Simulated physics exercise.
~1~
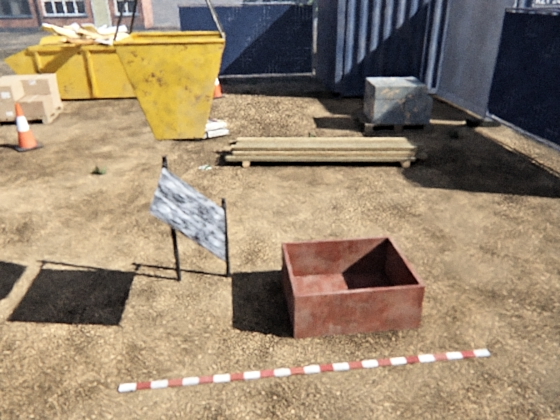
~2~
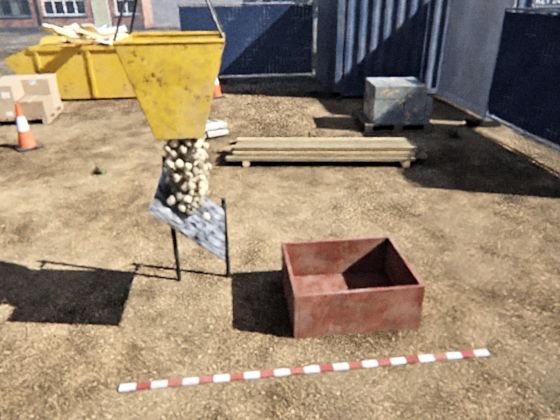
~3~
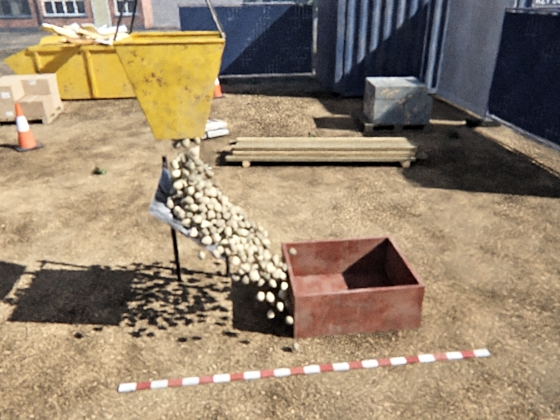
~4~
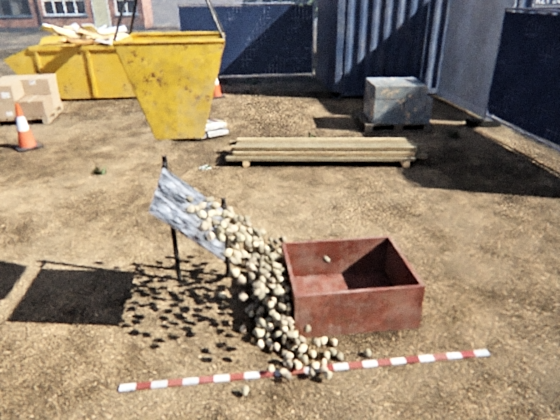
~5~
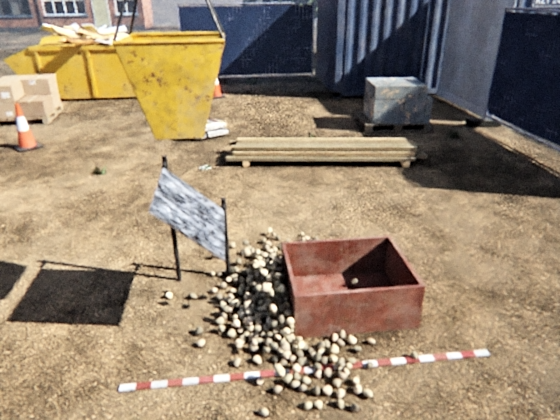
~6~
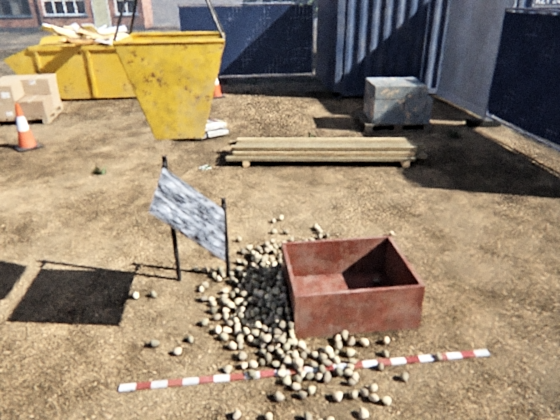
Yellow skip dropping pale cobbles onto a sloping steel sheet, the stones sliding off and piling up outside a red bin.
